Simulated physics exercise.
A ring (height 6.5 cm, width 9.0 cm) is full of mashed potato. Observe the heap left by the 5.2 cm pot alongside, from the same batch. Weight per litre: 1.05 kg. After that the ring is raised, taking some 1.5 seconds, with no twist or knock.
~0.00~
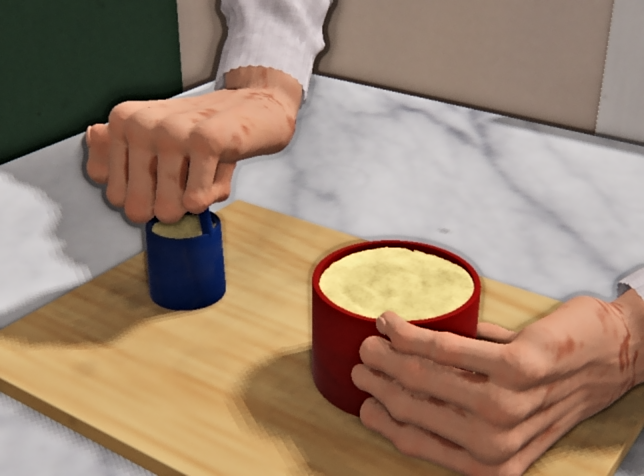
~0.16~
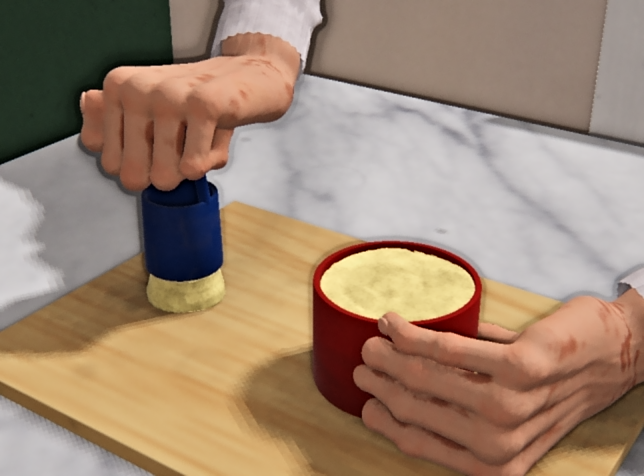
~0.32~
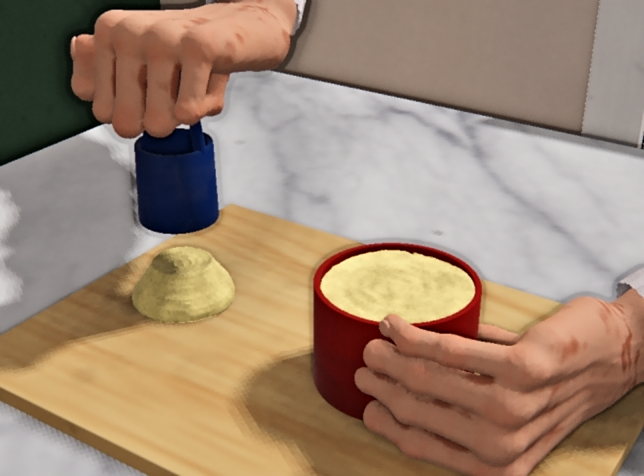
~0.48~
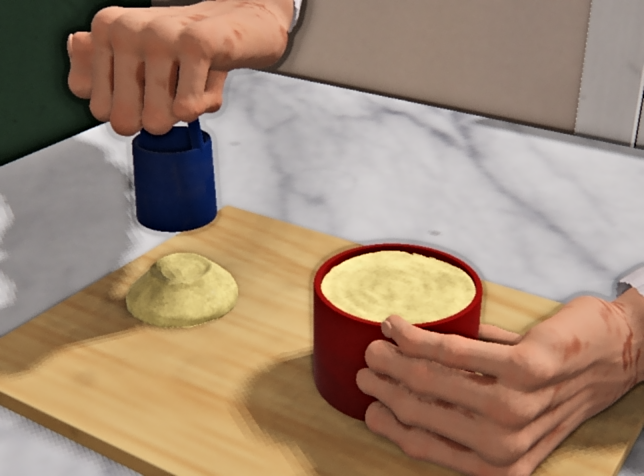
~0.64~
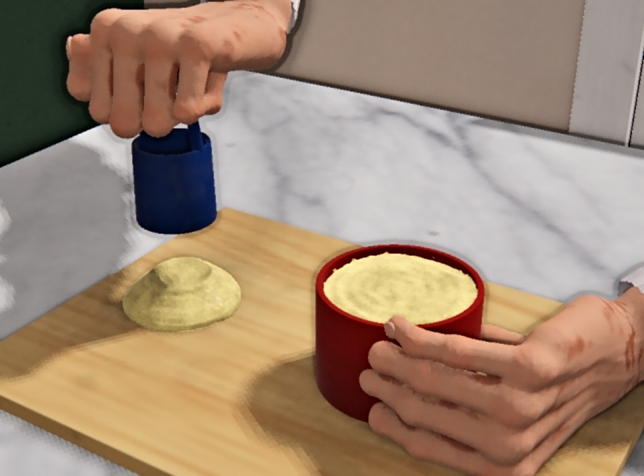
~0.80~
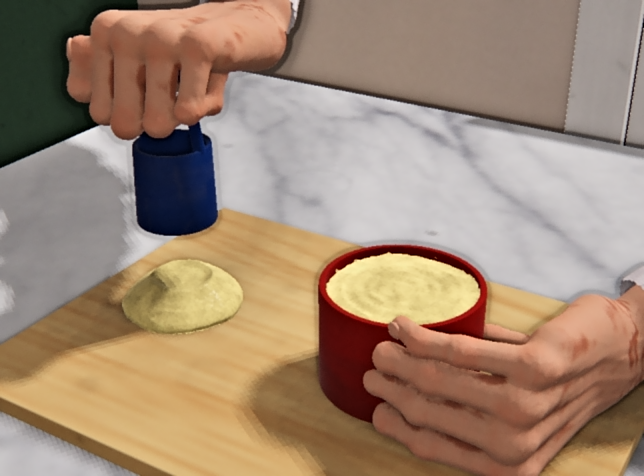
A blue pot held by a hand on the left rises from a wooden board, leaving a pale mashed heap that sinks and spreads, while another hand stays around a filled red ring on the right.
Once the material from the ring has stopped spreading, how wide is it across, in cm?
About 16.7 cm.
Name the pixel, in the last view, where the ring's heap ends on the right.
I'd point to somewhere near (537, 391).
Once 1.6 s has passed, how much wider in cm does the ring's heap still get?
I'd put it close to 1.5 cm.
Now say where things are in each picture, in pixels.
Middle of the pot's mouth at (183, 227), still down; middle of the ring's top at (396, 283), not yet moved, in the first frame.
Middle of the pot's mouth at (180, 196), raised 2.4 cm; middle of the ring's top at (397, 284), not yet moved, in the second frame.
Middle of the pot's mouth at (174, 146), raised 6.2 cm; what the pot left 3.1 cm high and 7.2 cm wide, top at (183, 264); middle of the ring's top at (397, 286), not yet moved, in the third frame.
Middle of the pot's mouth at (172, 144), raised 6.5 cm; what the pot left 2.6 cm high and 7.9 cm wide, top at (181, 272); middle of the ring's top at (398, 286), not yet moved, in the fourth frame.
Middle of the pot's mouth at (172, 146), raised 6.5 cm; what the pot left 2.4 cm high and 8.2 cm wide, top at (181, 277); middle of the ring's top at (400, 287), not yet moved, in the fifth frame.
Middle of the pot's mouth at (172, 147), raised 6.5 cm; what the pot left 2.3 cm high and 8.3 cm wide, top at (182, 279); middle of the ring's top at (402, 287), not yet moved, in the sixth frame.
After 1.2 s, the ring is up 1.7 cm; the mashed potato has come down 0.4 cm to 6.1 cm and is 11 cm wide.
After 1.6 s, the ring is up 4.4 cm; the mashed potato has come down 2.8 cm to 3.7 cm and is 15 cm wide.
After 1.9 s, the ring is up 6.4 cm; the mashed potato has come down 3.4 cm to 3.1 cm and is 16 cm wide.
After 2.4 s, the ring is clear; the mashed potato has come down 3.5 cm to 3.0 cm and is 17 cm wide.
After 2.9 s, at rest, the ring is clear; the mashed potato has come down 3.5 cm to 3.0 cm and is 17 cm wide.
